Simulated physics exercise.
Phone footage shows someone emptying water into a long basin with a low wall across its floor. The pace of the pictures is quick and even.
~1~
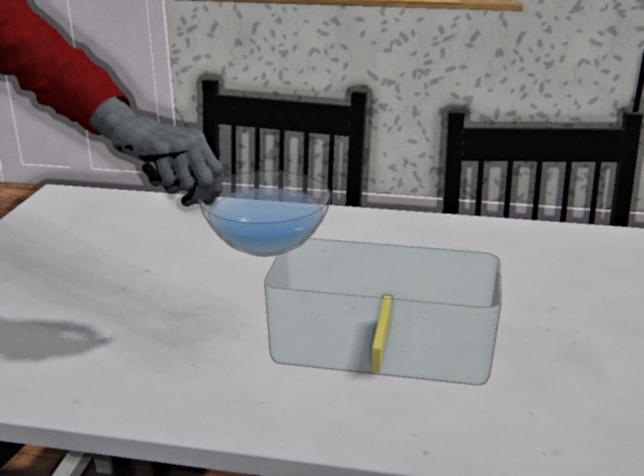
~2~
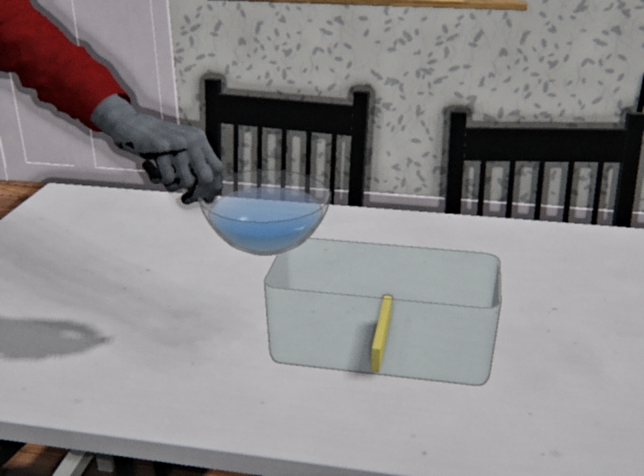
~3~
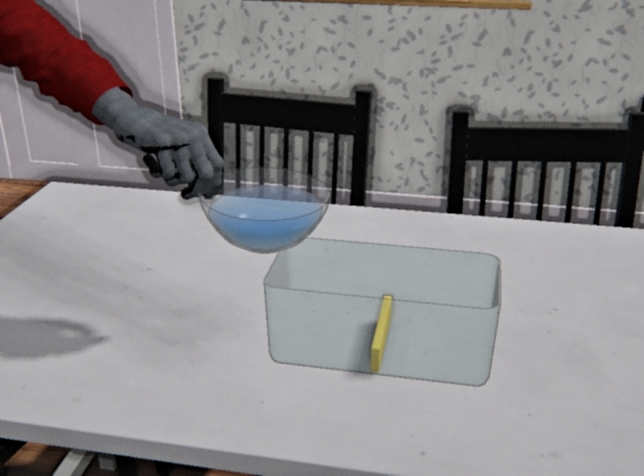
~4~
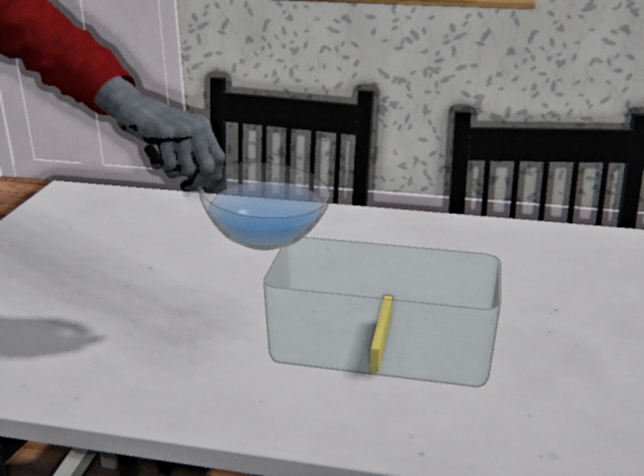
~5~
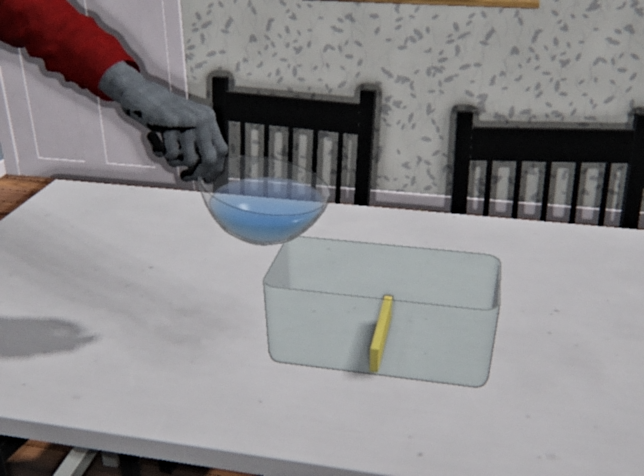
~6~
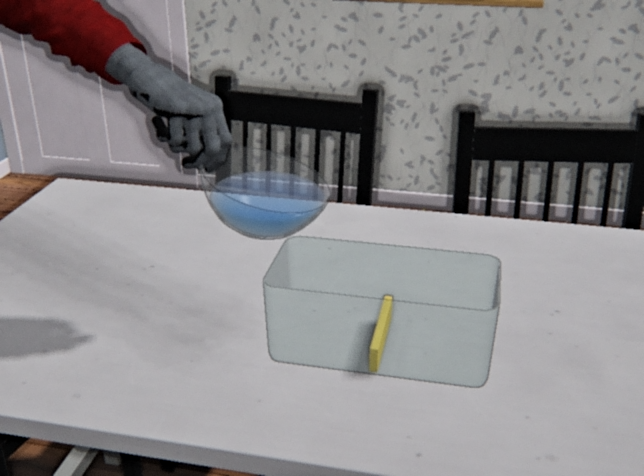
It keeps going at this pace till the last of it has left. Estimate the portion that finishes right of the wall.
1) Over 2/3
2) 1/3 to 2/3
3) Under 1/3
Over 2/3 (1).
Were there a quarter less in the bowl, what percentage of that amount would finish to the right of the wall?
About 80 parts in a hundred, give or take.
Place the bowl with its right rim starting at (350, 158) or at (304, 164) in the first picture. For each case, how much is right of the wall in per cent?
It comes to about 80 %, followed by about 70 %.
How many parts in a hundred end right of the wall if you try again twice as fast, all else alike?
Some 65 per cent.
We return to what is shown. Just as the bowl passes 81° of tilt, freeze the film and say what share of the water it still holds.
Roughly 35 percent.
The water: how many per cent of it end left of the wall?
20 in a hundred.
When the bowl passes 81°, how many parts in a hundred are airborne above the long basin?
It's close to 50 per cent.
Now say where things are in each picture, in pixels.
In the first frame, tilt 0°; pouring edge (329, 201); surface from (211, 205) to (324, 213); the long basin's rim runs from (275, 262) to (500, 281); the wall's top is at (382, 322).
In the second frame, tilt 1°; pouring edge (329, 201); surface from (211, 203) to (323, 212).
In the third frame, tilt 3°; pouring edge (329, 201); surface from (212, 200) to (323, 210).
In the fourth frame, tilt 6°; pouring edge (329, 201); surface from (213, 197) to (323, 208).
In the fifth frame, tilt 10°; pouring edge (329, 201); surface from (213, 192) to (325, 204).
In the sixth frame, tilt 16°; pouring edge (328, 201); surface from (214, 185) to (326, 200).
A moment on, the bowl is tipped on its side and 36 per cent is still to pour, 6 is left of the wall and 8 right of it.
Next, the bowl is tipped right over and 0 per cent is still to pour, 11 is left of the wall and 86 right of it.
Then the bowl is tipped right over and 0 per cent is still to pour, 21 is left of the wall and 78 right of it.
Later the bowl is tipped right over and 0 per cent is still to pour, 21 is left of the wall and 78 right of it.
At rest 21 per cent lies left of the wall, 78 right of it and 1 outside.
